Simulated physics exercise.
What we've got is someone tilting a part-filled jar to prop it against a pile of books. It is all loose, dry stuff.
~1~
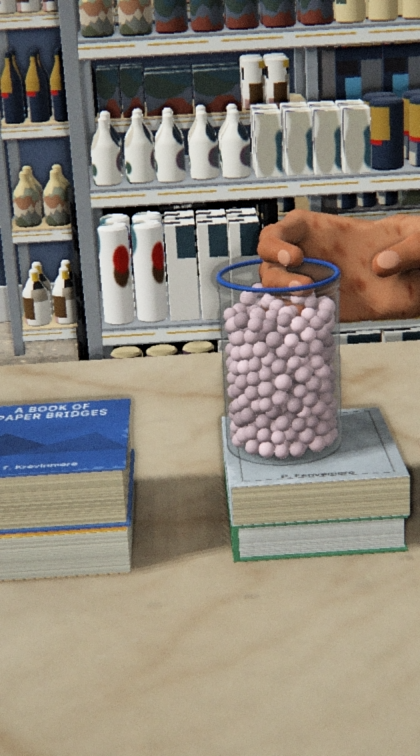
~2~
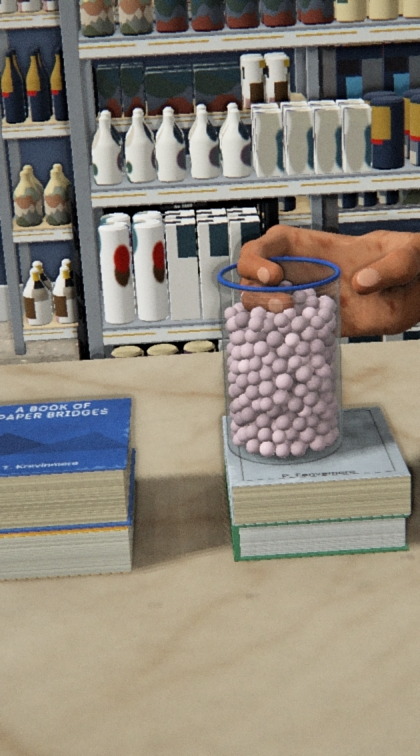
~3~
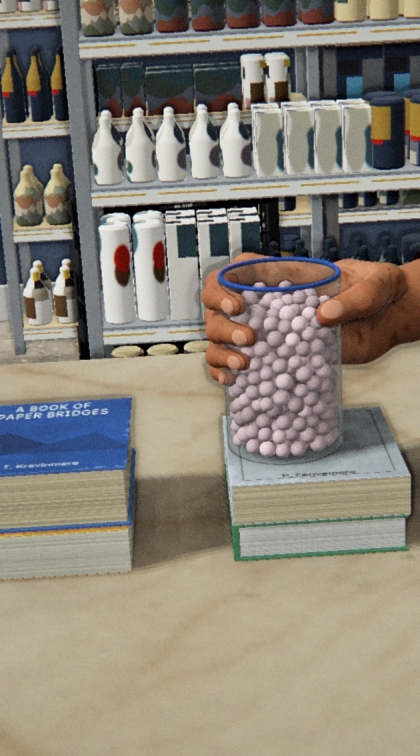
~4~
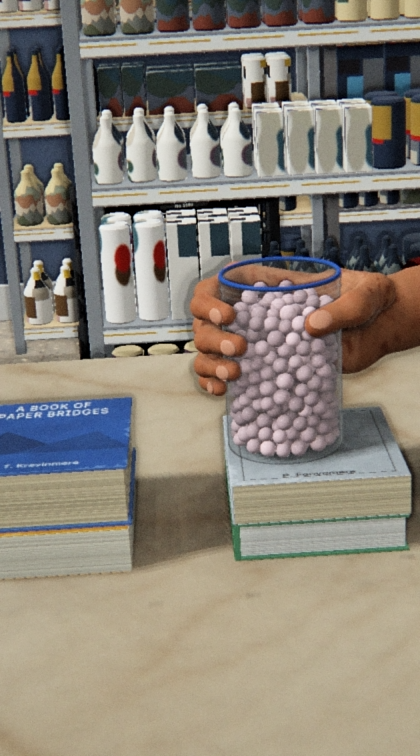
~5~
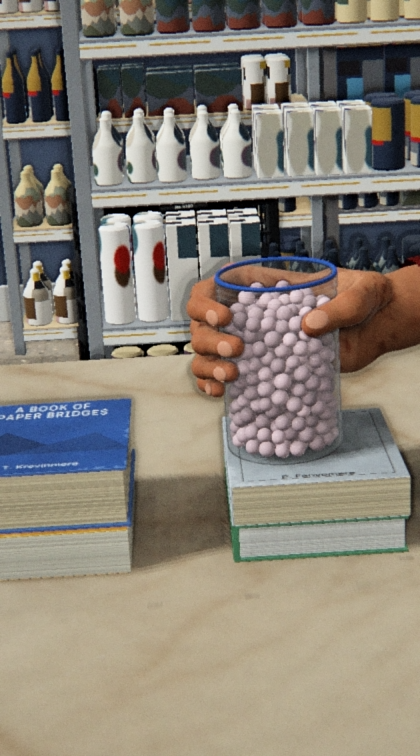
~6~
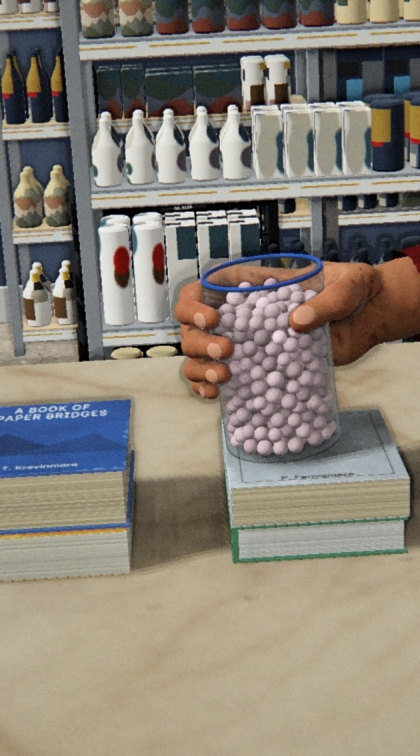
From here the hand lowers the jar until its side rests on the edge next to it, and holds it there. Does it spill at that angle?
My guess is it ends up losing some contents.
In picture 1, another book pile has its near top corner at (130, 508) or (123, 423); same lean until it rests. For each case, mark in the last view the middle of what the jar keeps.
(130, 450) and (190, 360), approximately.
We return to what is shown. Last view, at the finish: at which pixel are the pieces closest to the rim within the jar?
(58, 398).
Then, 0.66 s past the last view, the jar leans 39°; everything is still inside.
Then, 1.24 s past the last view, the jar leans 69°; everything is still inside.
Then, 1.74 s past the last view, the jar rests on the book pile at 74°; a small part of the sugar pearls out of it.
Finally, the jar rests on the book pile at 74°; a small part of the sugar pearls out of it.
